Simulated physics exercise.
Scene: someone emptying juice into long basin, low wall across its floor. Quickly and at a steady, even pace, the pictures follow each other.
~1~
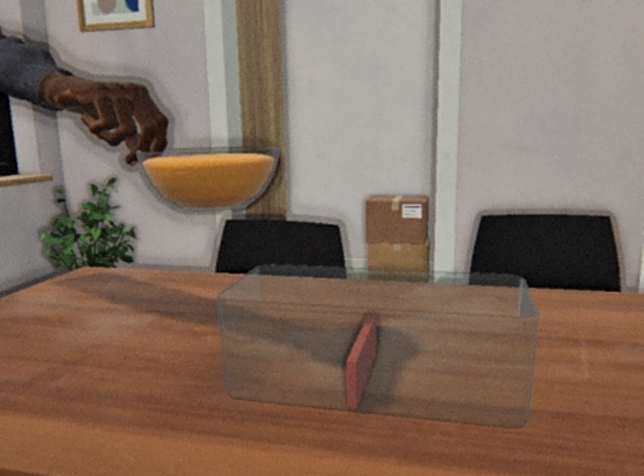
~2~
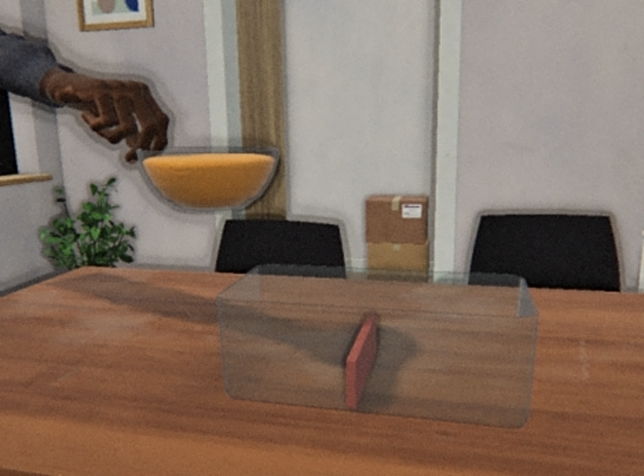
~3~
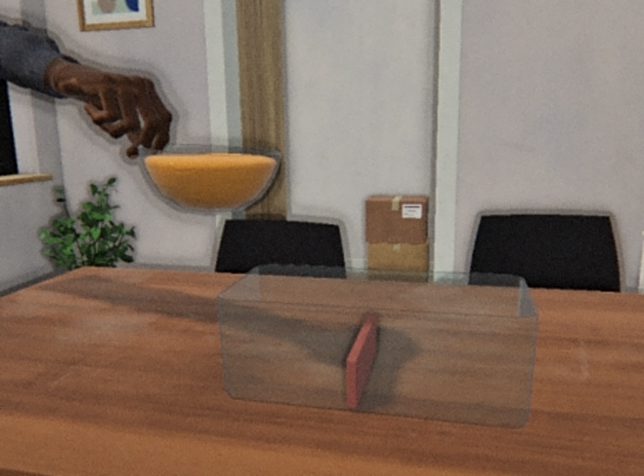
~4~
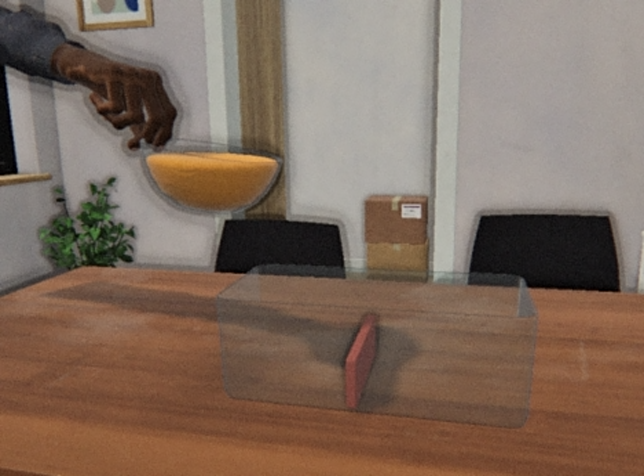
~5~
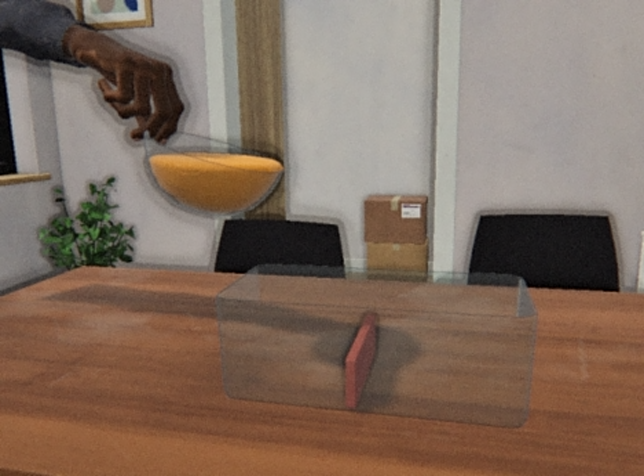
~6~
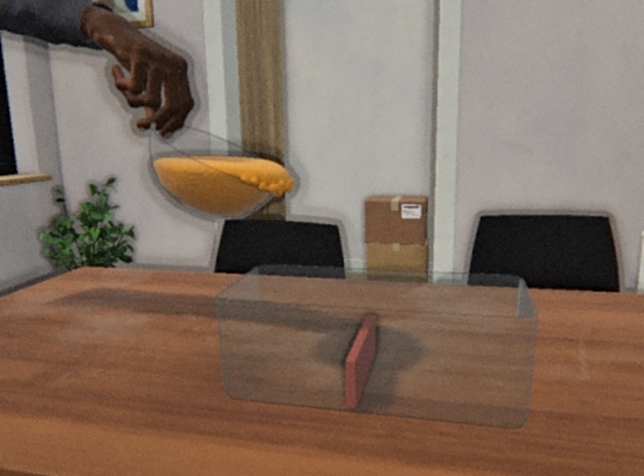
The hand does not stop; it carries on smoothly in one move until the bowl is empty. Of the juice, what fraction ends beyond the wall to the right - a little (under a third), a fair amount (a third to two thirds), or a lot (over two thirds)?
A little, under a third.
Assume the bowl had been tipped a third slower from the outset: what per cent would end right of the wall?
It comes to some 0 in a hundred.
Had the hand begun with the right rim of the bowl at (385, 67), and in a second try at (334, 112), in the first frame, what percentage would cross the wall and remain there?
Start one gives close to 95 percent, start two close to 80 percent.
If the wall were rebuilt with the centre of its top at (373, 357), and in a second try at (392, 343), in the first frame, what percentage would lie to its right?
Around 20 percent in try one and around 5 percent in try two.
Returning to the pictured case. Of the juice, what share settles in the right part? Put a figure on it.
Close to 0 in a hundred.
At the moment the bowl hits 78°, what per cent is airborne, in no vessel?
About 35 per cent.
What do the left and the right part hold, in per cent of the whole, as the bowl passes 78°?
45 % left, 0 % right.
A moment on, the tilt is 78° and 20 per cent is still to pour, 46 is left of the wall and 0 right of it.
Next, the tilt is 94° and 1 per cent is still to pour, 92 is left of the wall and 1 right of it.
Then the tilt is 94° and 0 per cent is still to pour, 95 is left of the wall and 2 right of it.
Later the tilt is 94° and 0 per cent is still to pour, 95 is left of the wall and 2 right of it.
In the end 95 per cent lies left of the wall, 2 right of it and 2 outside.
